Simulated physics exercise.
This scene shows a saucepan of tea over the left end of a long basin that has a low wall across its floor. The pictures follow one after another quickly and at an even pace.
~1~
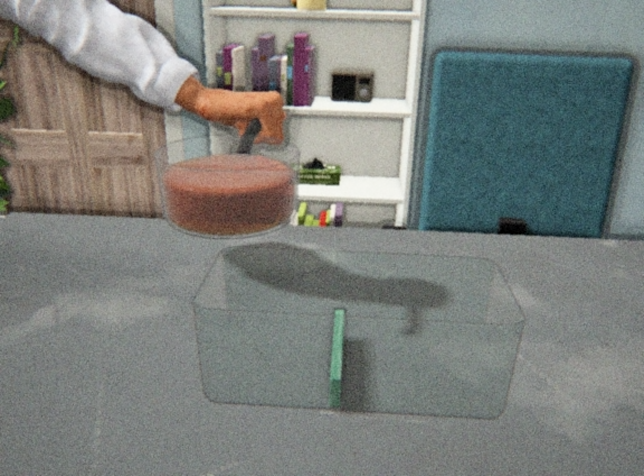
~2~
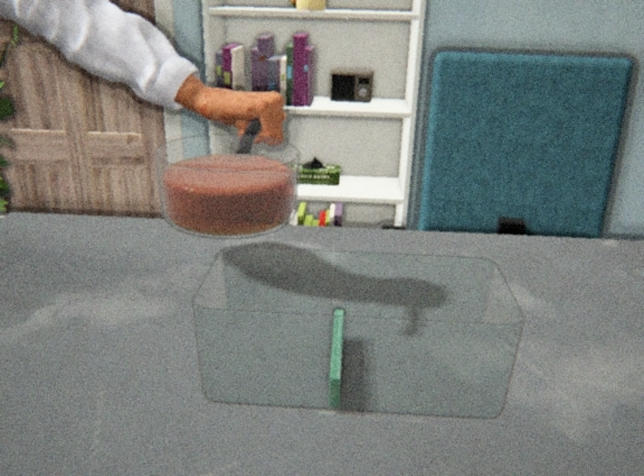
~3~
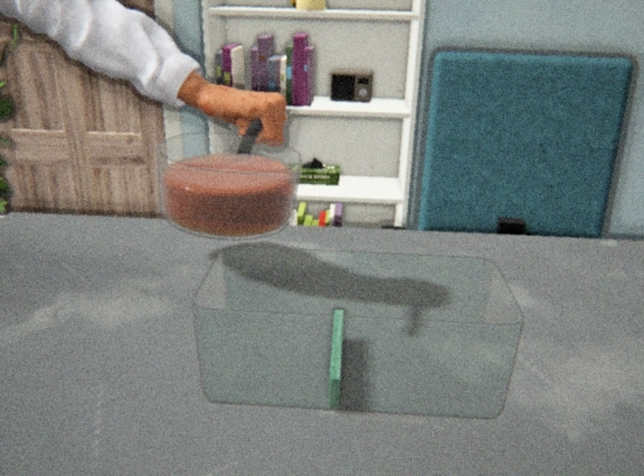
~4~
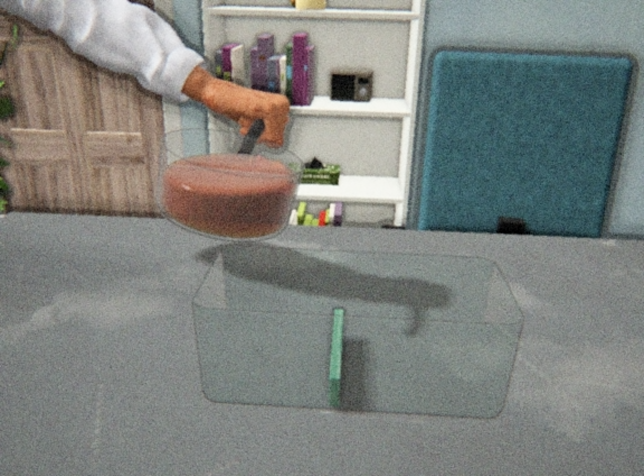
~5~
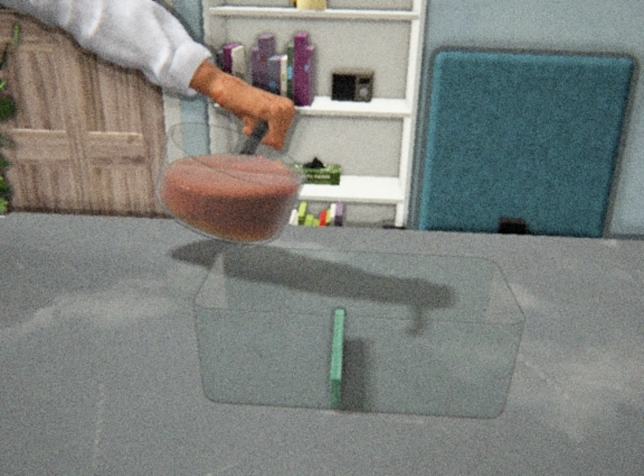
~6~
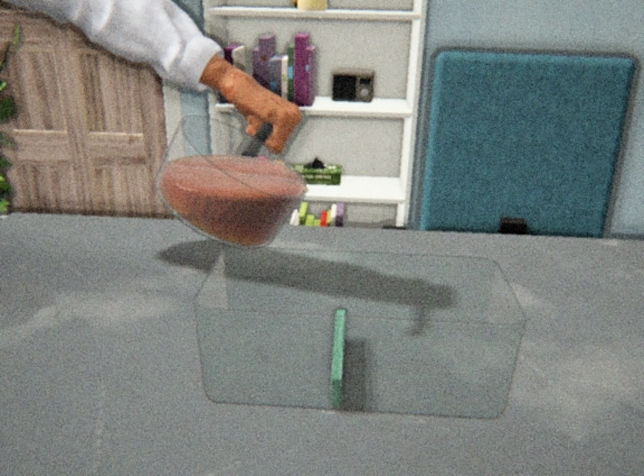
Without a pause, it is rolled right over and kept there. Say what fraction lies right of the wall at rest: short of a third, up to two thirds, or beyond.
Sits mid-range.
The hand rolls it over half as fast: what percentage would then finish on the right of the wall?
Roughly 60 %.
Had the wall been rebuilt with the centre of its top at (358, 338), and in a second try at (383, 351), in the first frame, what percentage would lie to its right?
15 per cent, then 20 per cent, roughly.
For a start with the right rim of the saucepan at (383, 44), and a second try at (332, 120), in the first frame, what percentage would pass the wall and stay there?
Estimate, first then second: 85 per cent and 90 per cent.
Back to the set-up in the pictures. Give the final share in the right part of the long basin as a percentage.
Near 50 %.
A moment on, the tilt is 88° and 33 per cent is still to pour, 10 is left of the wall and 22 right of it.
Next, the tilt is 99° and 9 per cent is still to pour, 38 is left of the wall and 48 right of it.
Then the tilt is 99° and 2 per cent is still to pour, 48 is left of the wall and 48 right of it.
Later the tilt is 99° and 0 per cent is still to pour, 50 is left of the wall and 49 right of it.
At rest 50 per cent lies left of the wall, 49 right of it and 1 outside.
